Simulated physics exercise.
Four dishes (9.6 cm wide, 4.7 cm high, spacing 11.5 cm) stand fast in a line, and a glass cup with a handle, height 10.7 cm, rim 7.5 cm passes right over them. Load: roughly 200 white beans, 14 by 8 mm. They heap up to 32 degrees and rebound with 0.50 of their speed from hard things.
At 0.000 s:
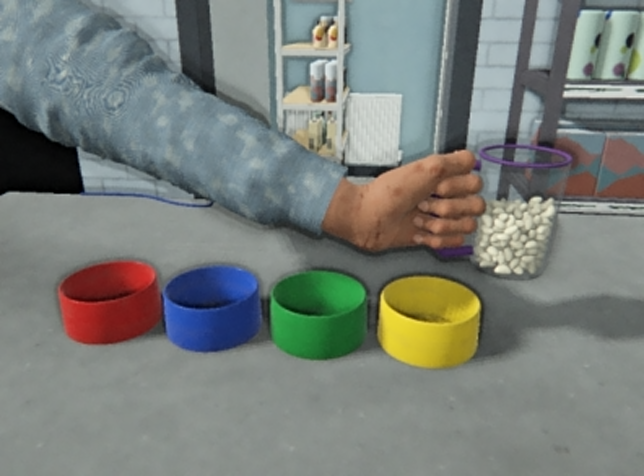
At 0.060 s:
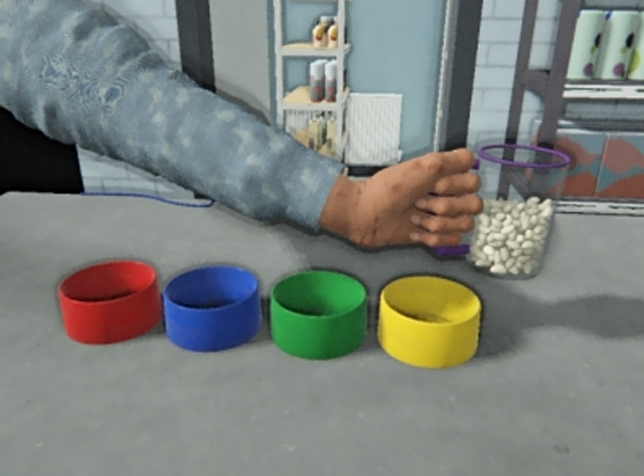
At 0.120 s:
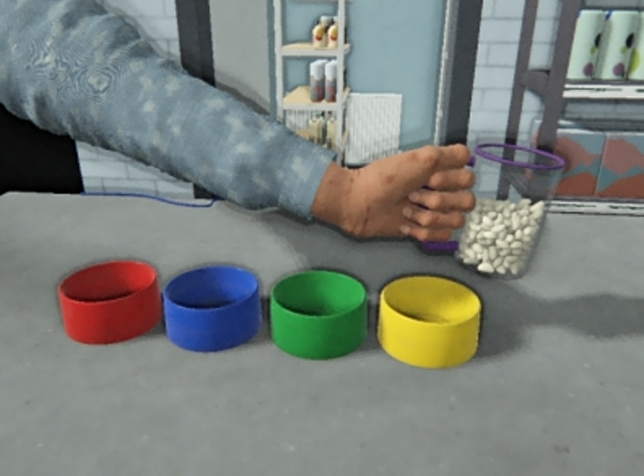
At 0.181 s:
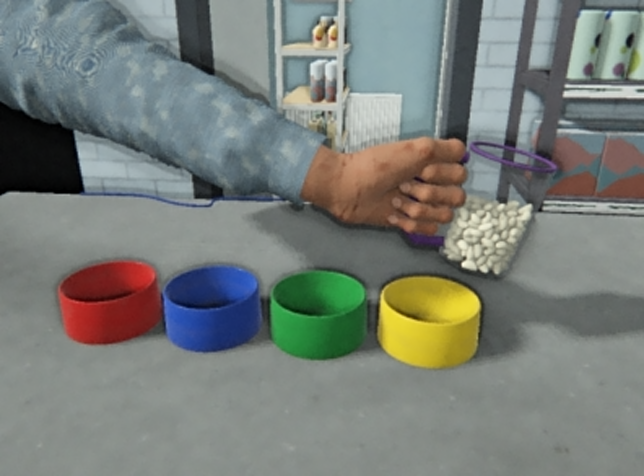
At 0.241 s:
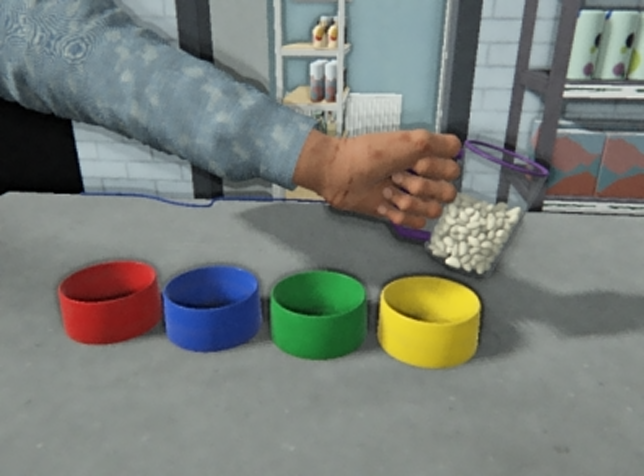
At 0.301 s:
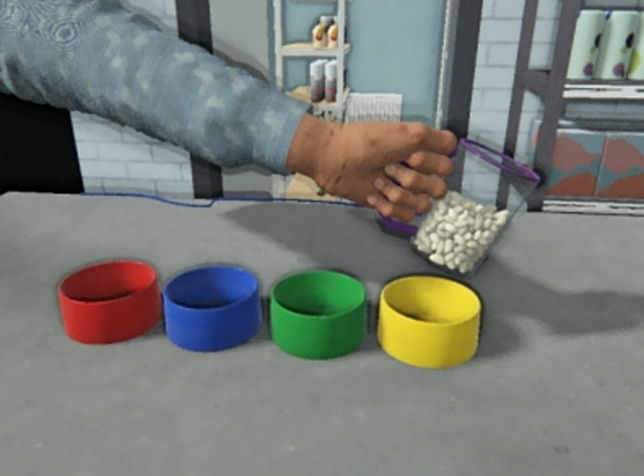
A hand in a patterned blue sleeve holds a clear cup of white beans upright, behind and to the right of red, blue, green and yellow dishes on a gray counter. The cup then drifts a short way left and gradually tilts rightward, the beans shifting inside while the dishes stay still.
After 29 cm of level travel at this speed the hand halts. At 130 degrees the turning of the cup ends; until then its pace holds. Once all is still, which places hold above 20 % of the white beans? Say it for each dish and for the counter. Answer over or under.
Red dish: Under; blue dish: Under; green dish: Over; yellow dish: Under; on the counter: Under.
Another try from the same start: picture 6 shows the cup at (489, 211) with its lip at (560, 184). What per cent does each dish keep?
Red 0, blue 0, green 0, yellow 100.
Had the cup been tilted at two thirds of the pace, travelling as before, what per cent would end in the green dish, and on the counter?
Then: Green 40, counter 60.
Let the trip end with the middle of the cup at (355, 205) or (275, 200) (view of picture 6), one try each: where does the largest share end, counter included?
The winner: Yellow, then green.
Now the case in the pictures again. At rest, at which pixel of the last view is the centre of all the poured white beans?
At about (316, 314).
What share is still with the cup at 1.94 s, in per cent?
About 0 per cent.
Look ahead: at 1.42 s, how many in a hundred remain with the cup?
About 40 per cent.
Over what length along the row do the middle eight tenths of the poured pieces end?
About 6 cm.
After 0.97 s, tilt 88 degrees; cup holds 100 %.
After 1.42 s, tilt 129 degrees; cup holds 40 %, green 55 %.
After 1.94 s, tilt 130 degrees; cup holds 0 %, green 95 %.
By 2.2 s all is still; red 0 %, blue 0 %, green 95 %, yellow 0 %, counter 5 %.
